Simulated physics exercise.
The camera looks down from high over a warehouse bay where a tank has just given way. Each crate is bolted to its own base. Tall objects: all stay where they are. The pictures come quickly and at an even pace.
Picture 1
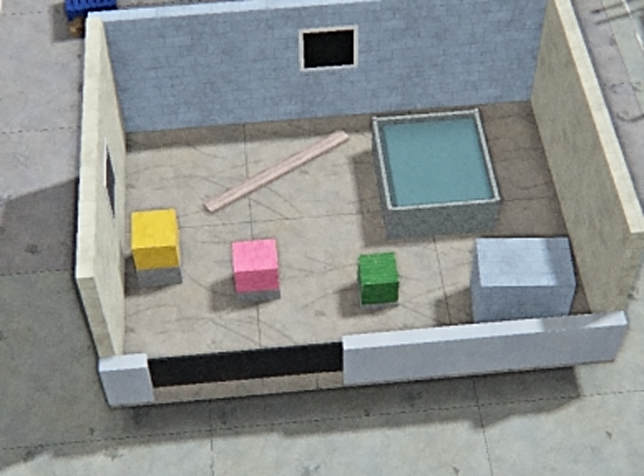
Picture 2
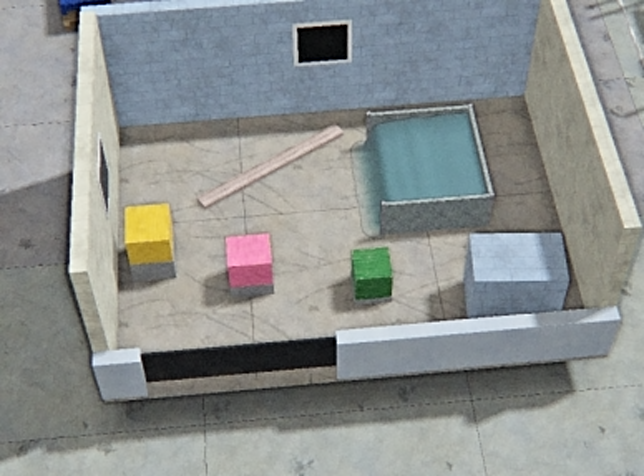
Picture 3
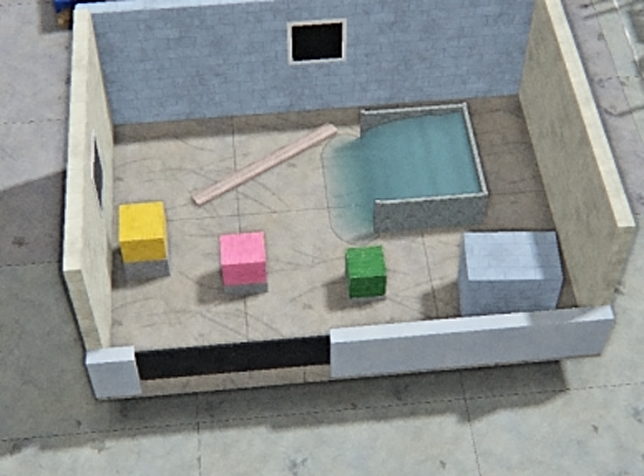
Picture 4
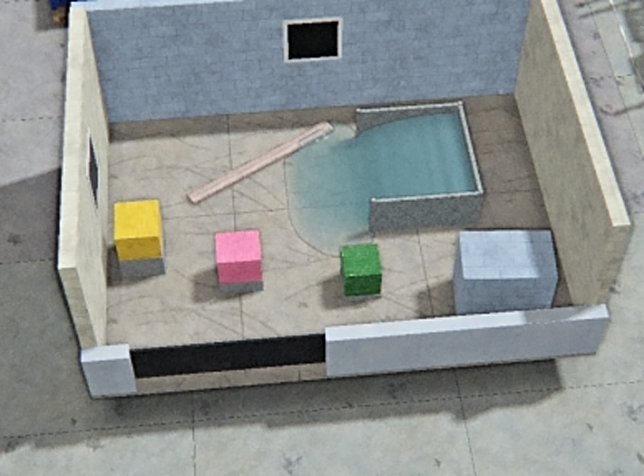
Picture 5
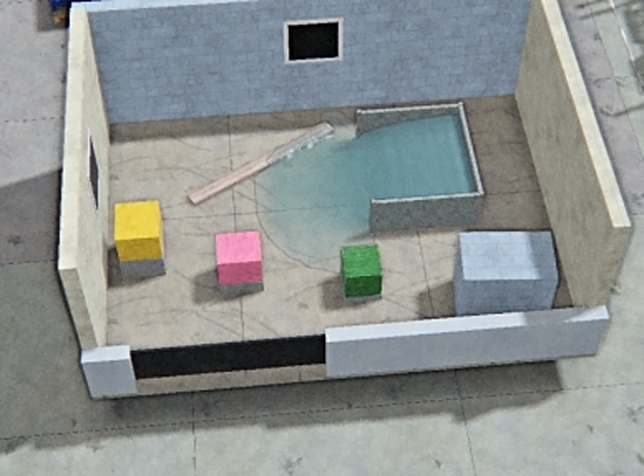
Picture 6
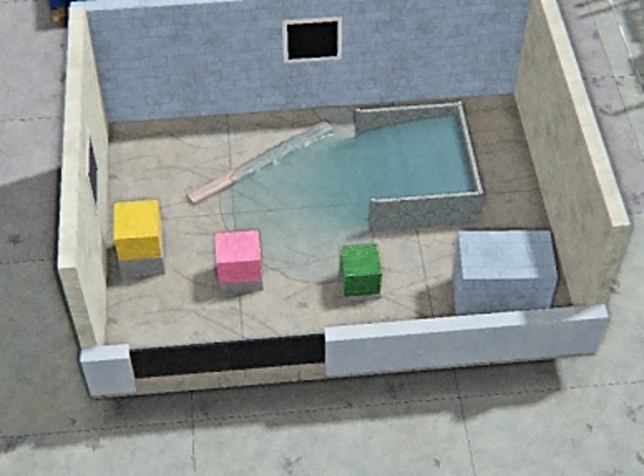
Warehouse bay seen from above, with water pouring from the left side of a tank and spreading across the floor past a plank.
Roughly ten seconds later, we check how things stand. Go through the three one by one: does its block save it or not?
In order: The yellow crate sits high enough, the green crate sits too low, the pink crate sits high enough.
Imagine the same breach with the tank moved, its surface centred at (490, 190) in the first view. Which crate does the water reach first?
Green-painted one.
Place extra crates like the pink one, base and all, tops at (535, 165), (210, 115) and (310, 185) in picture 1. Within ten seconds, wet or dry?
Respectively: Comes through fine, is reached and is reached.
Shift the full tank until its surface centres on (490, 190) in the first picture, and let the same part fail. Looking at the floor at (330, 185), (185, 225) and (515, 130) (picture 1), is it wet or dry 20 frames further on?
Submerged, submerged, untouched.
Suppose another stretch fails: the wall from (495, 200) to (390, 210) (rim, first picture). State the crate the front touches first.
Answer: The one in green.
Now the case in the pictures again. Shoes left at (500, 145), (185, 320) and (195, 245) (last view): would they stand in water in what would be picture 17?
First spared, second inundated, third inundated.
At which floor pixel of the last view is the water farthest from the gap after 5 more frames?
I'd say near (108, 242).
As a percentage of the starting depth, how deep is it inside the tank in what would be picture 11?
Around 42 percent.
A moment on, water covers 40 % of the floor; the yellow crate water round its plinth, the green crate water round its plinth, the pink crate water round its plinth.
Next, water covers 60 % of the floor; the yellow crate water round its plinth, the green crate water round its plinth, the pink crate water round its plinth.
Then, water covers 65 % of the floor; the yellow crate water round its plinth, the green crate water round its plinth, the pink crate water round its plinth.
Later, water covers 80 % of the floor; the yellow crate water round its plinth, the green crate water round its plinth, the pink crate water round its plinth.
In the end, water covers 95 % of the floor; the yellow crate stayed above the water, the green crate was topped, the pink crate stayed above the water.
